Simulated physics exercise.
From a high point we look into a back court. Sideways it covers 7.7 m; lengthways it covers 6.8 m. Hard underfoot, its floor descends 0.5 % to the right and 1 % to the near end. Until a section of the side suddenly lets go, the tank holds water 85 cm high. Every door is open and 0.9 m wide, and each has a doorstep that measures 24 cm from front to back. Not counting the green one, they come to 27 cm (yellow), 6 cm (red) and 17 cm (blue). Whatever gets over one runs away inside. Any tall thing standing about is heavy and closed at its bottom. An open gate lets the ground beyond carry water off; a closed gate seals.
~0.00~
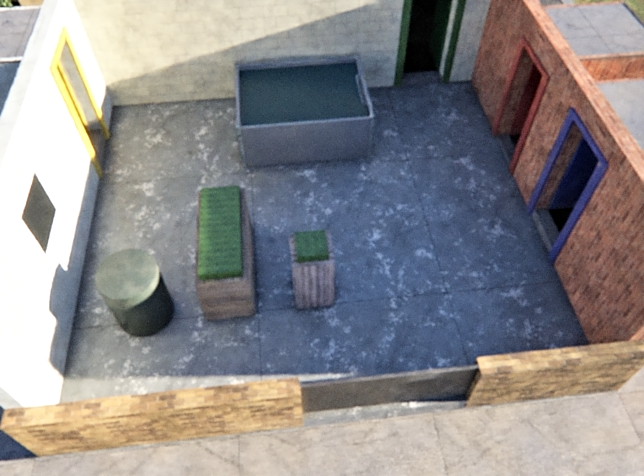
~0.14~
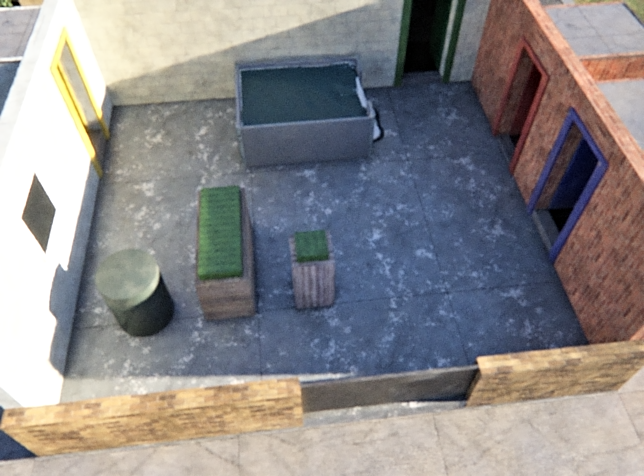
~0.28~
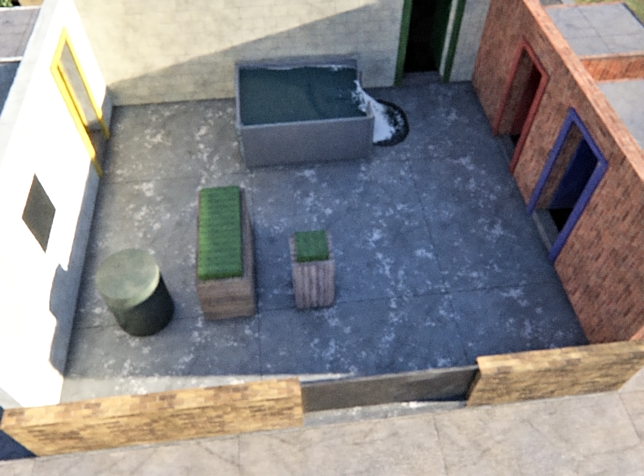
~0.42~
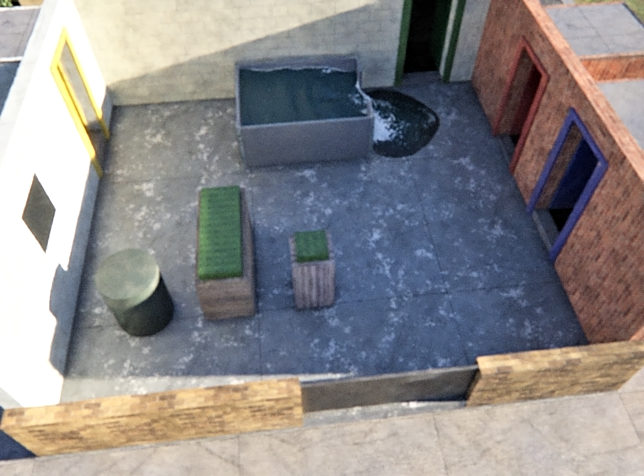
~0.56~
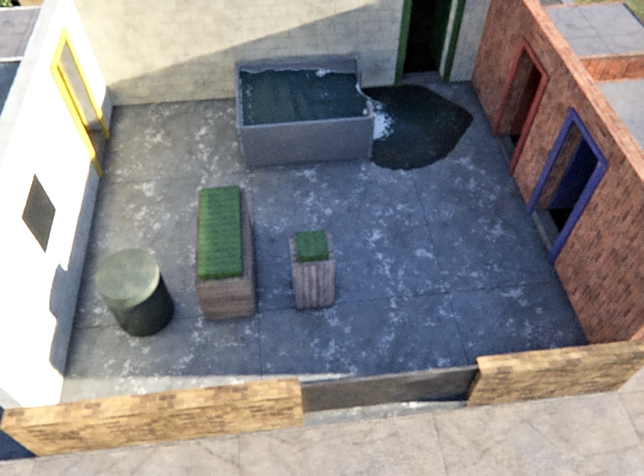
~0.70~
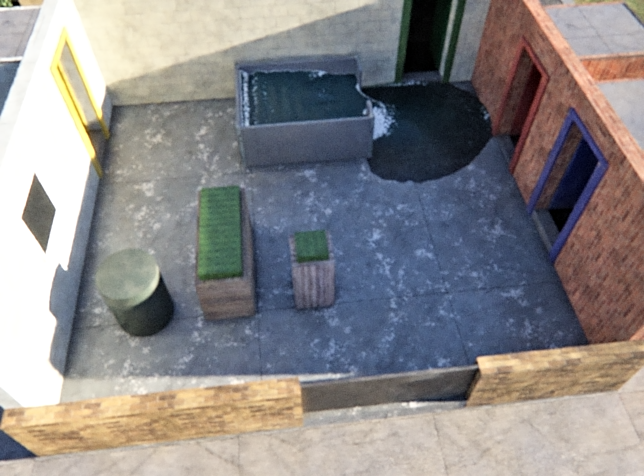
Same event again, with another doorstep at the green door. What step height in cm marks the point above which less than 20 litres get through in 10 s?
The point is around 27 cm.
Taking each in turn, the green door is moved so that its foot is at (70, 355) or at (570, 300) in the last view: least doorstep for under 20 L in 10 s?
In turn: Roughly 10.0 cm, roughly 12.5 cm.
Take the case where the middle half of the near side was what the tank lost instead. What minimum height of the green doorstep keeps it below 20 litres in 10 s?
You'd want it roughly 10.0 centimetres tall.
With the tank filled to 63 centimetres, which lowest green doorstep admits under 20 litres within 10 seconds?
About 18 cm.
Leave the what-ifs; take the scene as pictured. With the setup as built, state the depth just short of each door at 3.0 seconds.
Depths in cm - yellow: 0, red: 19, green: 26, blue: 11.
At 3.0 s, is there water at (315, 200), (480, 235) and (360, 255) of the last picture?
So the three spots come out spared, swamped, spared, in that order.
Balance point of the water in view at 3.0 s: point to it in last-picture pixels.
(373, 138), roughly.
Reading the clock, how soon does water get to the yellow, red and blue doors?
The yellow door at 8.0 seconds, the red door at 0.8 seconds, the blue door at 1.6 seconds.
After 1.4 s water covers 20 % of the floor, deepest (56 cm) near (467, 84); 21 cm at the green door, 4 litres in over its 14 cm doorstep.
After 3.0 s water covers 25 % of the floor, deepest (31 cm) near (445, 114); 26 cm at the green door, 97 litres in over its 14 cm doorstep.
After 10.0 s water covers 80 % of the floor, deepest (16 cm) near (122, 422); 8 cm at the green door, 196 litres in over its 14 cm doorstep.
At the green door as built, the water arrived by 0.7 s and peaked near 28 cm at 2.4 s.
With a doorstep of 23.5 cm, 36 litres would have come in within the 10 s; with 32 cm, 6 litres. So under 20 litres takes about 27 cm.
